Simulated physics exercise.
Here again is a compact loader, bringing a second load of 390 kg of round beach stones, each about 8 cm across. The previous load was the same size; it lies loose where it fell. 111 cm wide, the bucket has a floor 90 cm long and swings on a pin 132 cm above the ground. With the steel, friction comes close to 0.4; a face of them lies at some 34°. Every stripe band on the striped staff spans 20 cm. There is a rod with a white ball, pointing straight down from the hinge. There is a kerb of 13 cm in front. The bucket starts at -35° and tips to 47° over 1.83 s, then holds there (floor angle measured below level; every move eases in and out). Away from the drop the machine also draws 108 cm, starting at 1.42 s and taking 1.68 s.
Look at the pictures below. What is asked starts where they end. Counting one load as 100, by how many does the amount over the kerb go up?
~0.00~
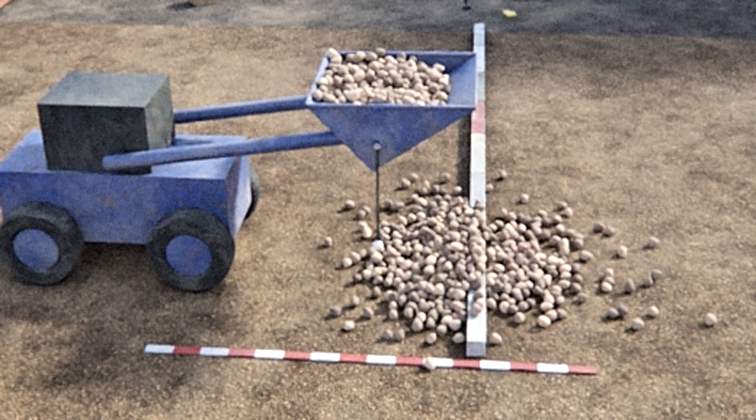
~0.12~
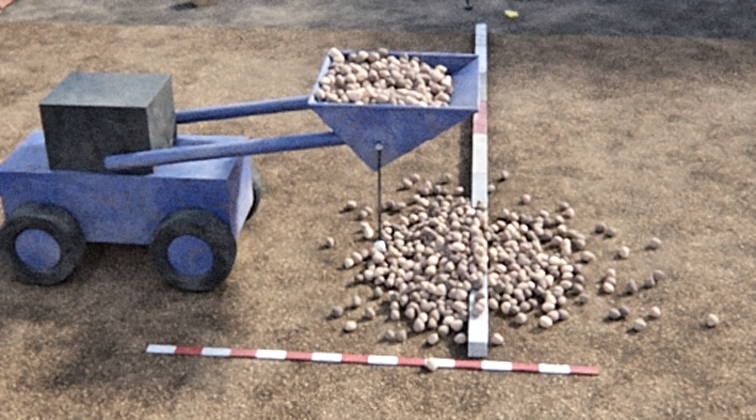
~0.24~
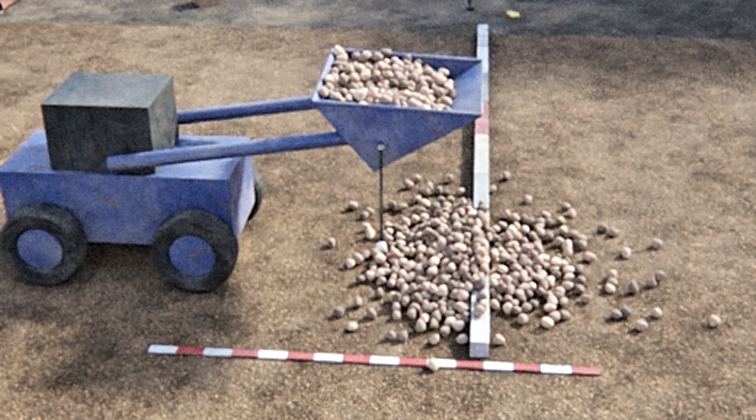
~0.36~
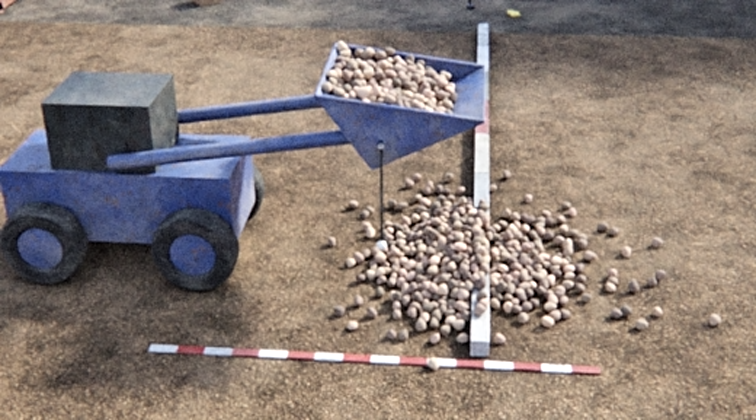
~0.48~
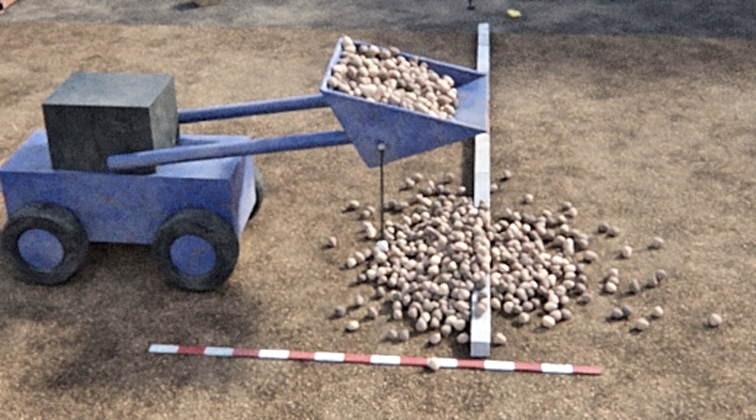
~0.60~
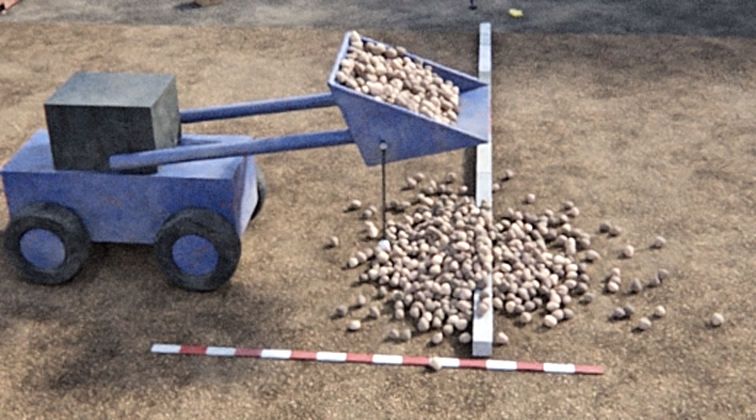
By about 59 out of 100.
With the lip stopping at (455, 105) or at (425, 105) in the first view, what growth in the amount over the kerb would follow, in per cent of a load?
I'd expect near 40 per cent first and near 15 per cent next.
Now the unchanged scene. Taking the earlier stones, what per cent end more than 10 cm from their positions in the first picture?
The answer is about 25 per cent.
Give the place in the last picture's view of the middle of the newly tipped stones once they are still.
Centre at roughly (505, 254).
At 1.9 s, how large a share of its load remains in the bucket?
0 %.
After 1.4 s the floor is at 34°; in per cent of one load, 84 in the bucket, 87 on this side of the kerb, 29 over the kerb; the foremost stones are at (657, 285).
After 1.9 s the floor is at 47°; in per cent of one load, 1 in the bucket, 122 on this side of the kerb, 77 over the kerb; the foremost stones are at (657, 285).
After 3.5 s the floor is at 47°; in per cent of one load, 0 in the bucket, 113 on this side of the kerb, 87 over the kerb; the foremost stones are at (678, 272).
After 6.2 s the floor is at 47°; in per cent of one load, 0 in the bucket, 113 on this side of the kerb, 87 over the kerb; the foremost stones are at (678, 272). Net gain over the kerb, 59.
